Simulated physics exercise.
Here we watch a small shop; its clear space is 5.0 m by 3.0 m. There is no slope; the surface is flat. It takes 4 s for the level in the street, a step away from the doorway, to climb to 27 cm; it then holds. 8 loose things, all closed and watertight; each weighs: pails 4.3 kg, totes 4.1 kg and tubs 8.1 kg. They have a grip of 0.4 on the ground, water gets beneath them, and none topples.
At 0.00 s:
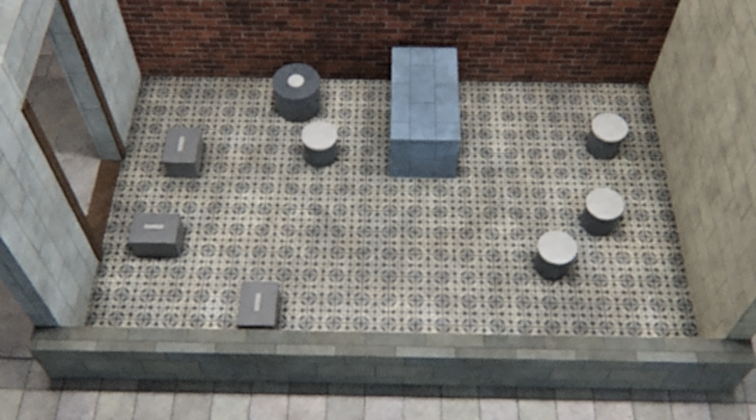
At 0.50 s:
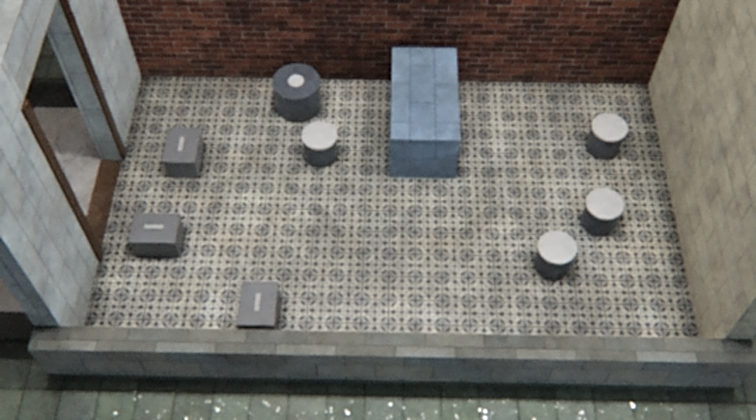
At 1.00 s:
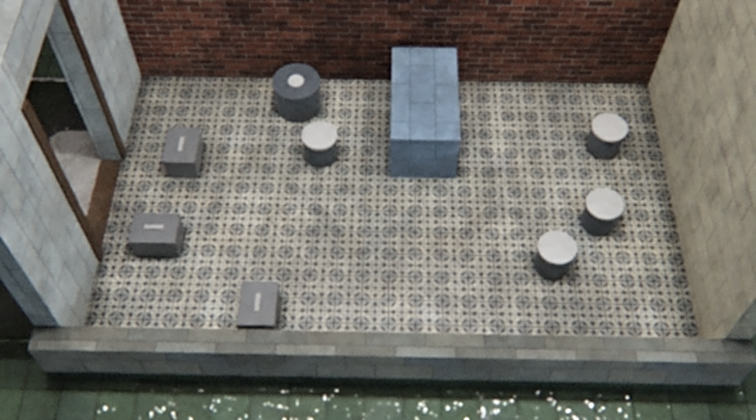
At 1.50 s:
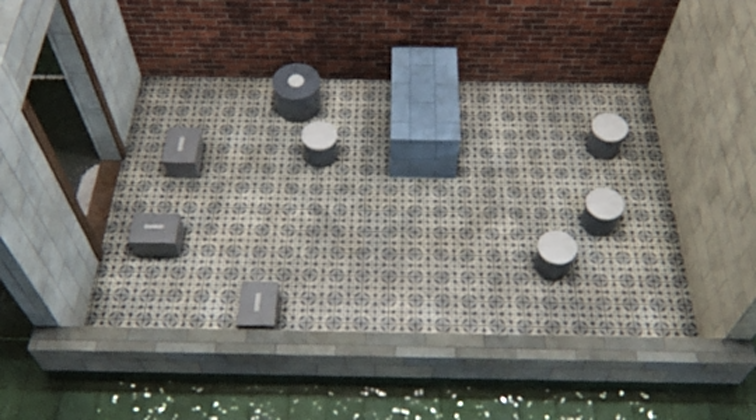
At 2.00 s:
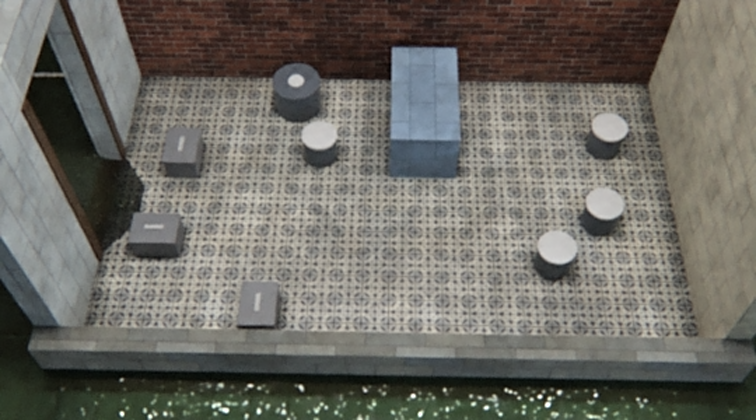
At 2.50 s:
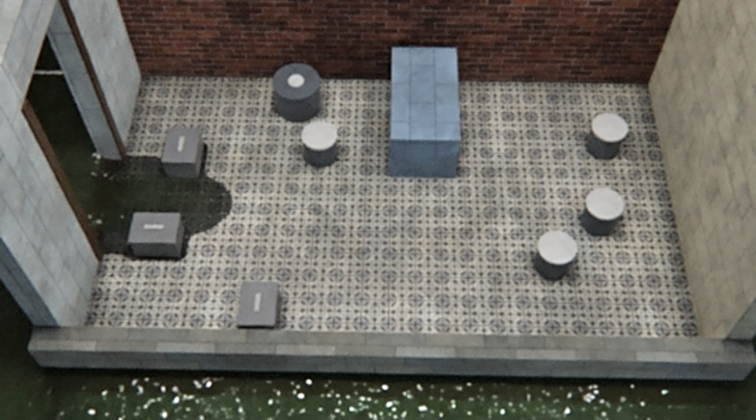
Green water covered the paving outside a small tiled room with a blue block and several tubs and boxes, then seeped through the left doorway and spread around two grey boxes, which stayed still.
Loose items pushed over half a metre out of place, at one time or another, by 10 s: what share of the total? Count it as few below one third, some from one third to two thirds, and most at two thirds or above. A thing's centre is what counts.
Most.
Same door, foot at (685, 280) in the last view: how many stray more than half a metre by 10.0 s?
Result: 6.
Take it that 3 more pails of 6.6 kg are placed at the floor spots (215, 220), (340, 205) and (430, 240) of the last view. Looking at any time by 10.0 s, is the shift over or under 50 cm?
In turn: Beyond the mark, beyond the mark, beyond the mark.
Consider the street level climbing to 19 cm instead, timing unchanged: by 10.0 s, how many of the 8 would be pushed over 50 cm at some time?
With that change, 7 of them.
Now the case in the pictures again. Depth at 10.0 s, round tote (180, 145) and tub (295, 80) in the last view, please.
First roughly 10 cm, second roughly 14 cm.
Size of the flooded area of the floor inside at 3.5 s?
Somewhere about 4.0 m2, give or take.
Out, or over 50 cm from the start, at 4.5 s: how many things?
Answer: 3.
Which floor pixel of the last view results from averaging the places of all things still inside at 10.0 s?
At about (483, 146).
After 3.5 s 2 of 8 are over 50 cm from their spots; 0 afloat.
After 4.5 s 3 of 8 are over 50 cm from their spots; 1 afloat.
After 7.0 s 5 of 8 are over 50 cm from their spots; 7 afloat.
After 10.0 s 7 of 8 are over 50 cm from their spots, and 8 have been at some point; 8 afloat.
